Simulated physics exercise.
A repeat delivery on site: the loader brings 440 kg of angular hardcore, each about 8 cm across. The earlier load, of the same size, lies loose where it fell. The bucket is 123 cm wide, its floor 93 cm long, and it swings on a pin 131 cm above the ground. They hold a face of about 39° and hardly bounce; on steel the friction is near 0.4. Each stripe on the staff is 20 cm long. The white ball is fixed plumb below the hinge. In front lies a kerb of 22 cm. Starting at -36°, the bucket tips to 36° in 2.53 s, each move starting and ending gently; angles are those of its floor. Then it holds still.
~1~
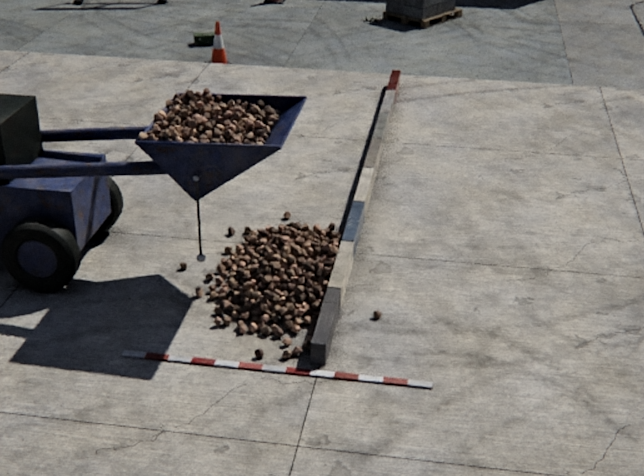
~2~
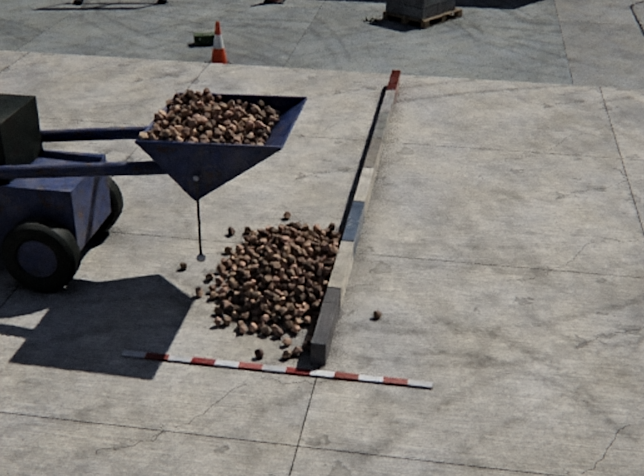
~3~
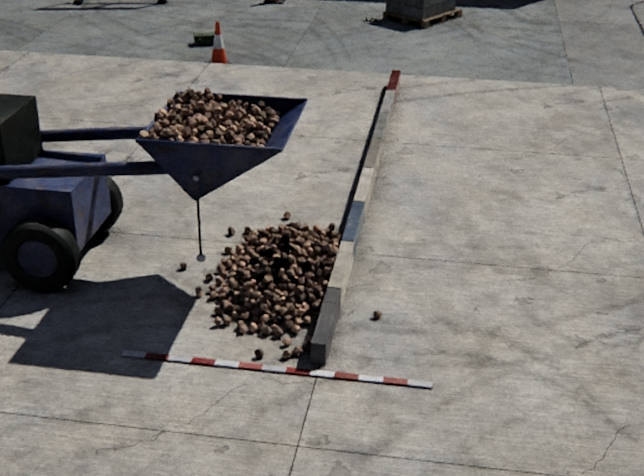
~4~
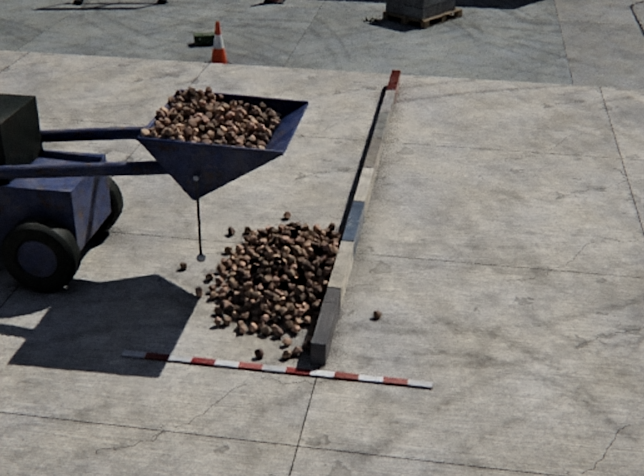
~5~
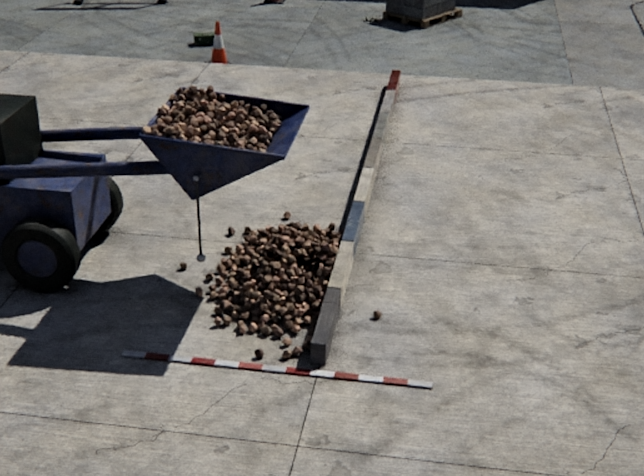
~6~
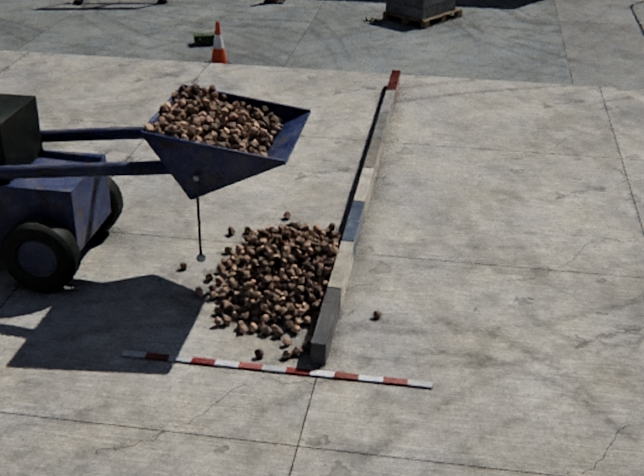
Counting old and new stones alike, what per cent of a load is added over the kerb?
Some 14 per cent is added.
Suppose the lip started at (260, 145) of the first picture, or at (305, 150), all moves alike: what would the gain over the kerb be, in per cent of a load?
Near 5 per cent from the first place, 45 from the second.
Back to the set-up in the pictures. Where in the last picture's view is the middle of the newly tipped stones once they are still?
Around (314, 256).
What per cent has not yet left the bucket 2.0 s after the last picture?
Roughly 35 per cent is still inside.
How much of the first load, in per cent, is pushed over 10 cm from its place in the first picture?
About 0 per cent.
Then, 1.3 s after the last picture the floor is at 25°; in per cent of one load, 99 in the bucket, 101 on this side of the kerb; the foremost stones are at (334, 284).
Then, 2.0 s after the last picture the floor is at 36°; in per cent of one load, 34 in the bucket, 165 on this side of the kerb, 2 over the kerb; the foremost stones are at (362, 270).
Then, 2.4 s after the last picture the floor is at 36°; in per cent of one load, 7 in the bucket, 186 on this side of the kerb, 8 over the kerb; the foremost stones are at (401, 289).
Then, 5.1 s after the last picture the floor is at 36°; in per cent of one load, 0 in the bucket, 186 on this side of the kerb, 14 over the kerb; the foremost stones are at (424, 284). Net gain over the kerb, 14.
